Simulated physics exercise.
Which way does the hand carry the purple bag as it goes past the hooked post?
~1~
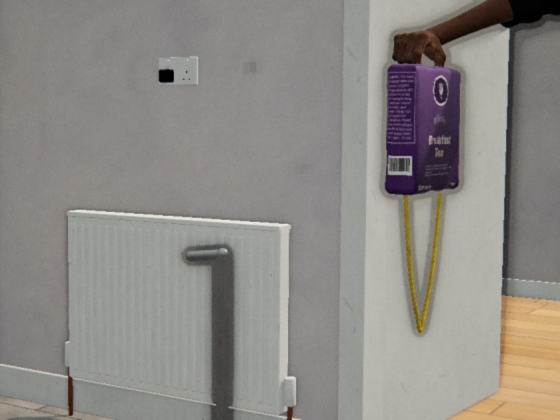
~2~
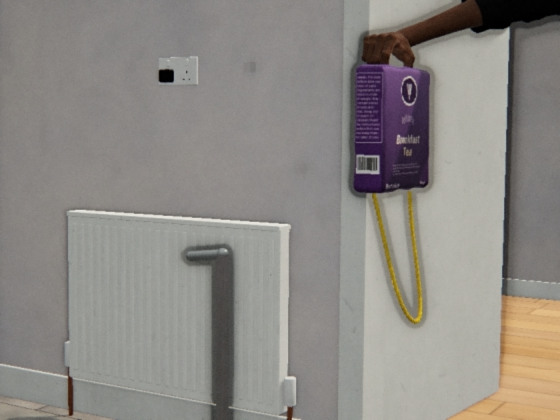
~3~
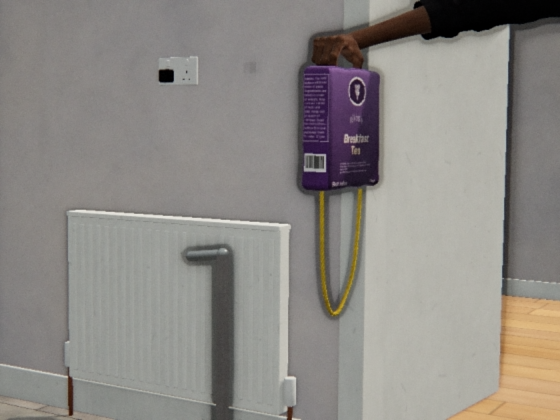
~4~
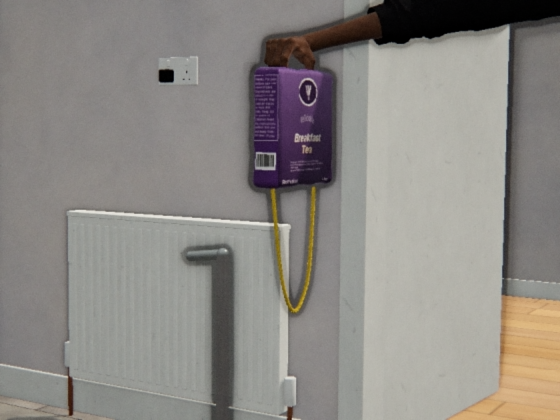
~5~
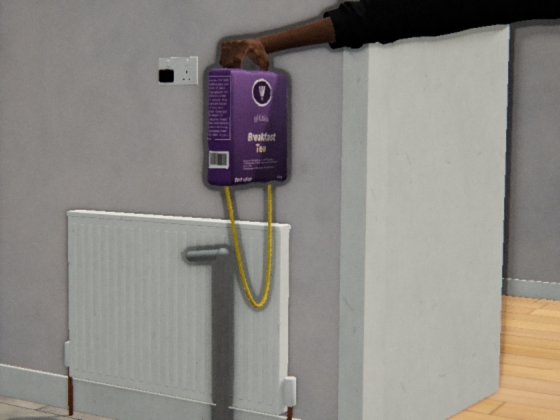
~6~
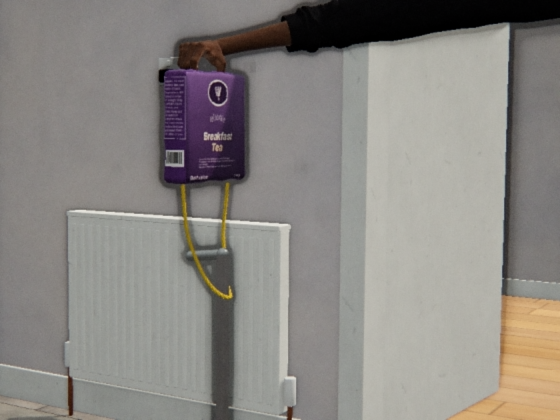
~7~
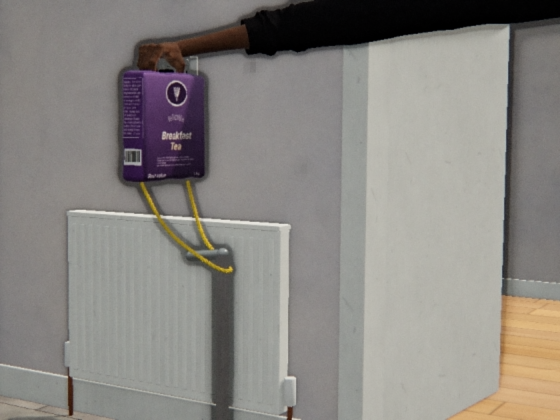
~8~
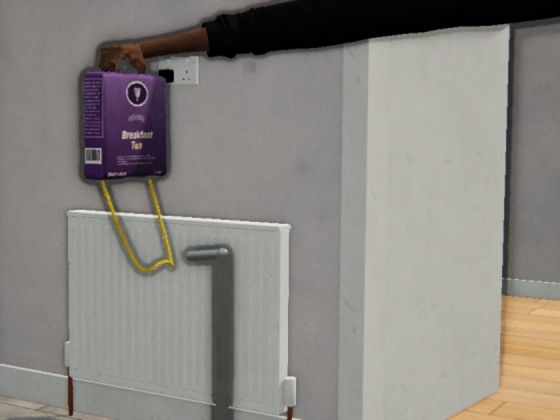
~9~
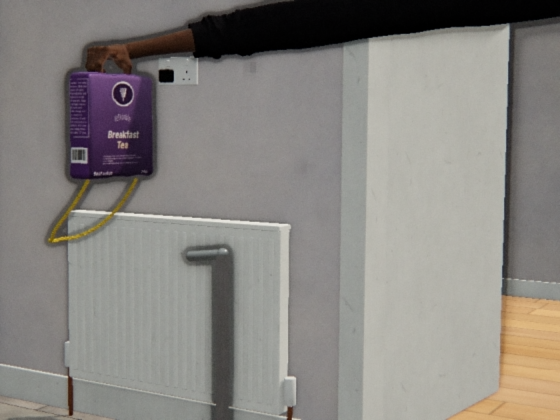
The hand carries the purple bag to the left, from beside the wall corner to the far side of the post.
To begin with, a hand holds a purple bag labelled as breakfast tea upright by its top, at the right beside a pale wall corner, with a yellow loop hanging beneath it. The arm carries the bag left towards a grey hooked post standing before a white radiator. As the bag passes over the post, the loop crosses the hooked top and trails back to the right, its lower end bending. The loop then comes away from the post and swings out to the left under the bag. Finally, the bag is past the post, still upright and held, with its loop free.
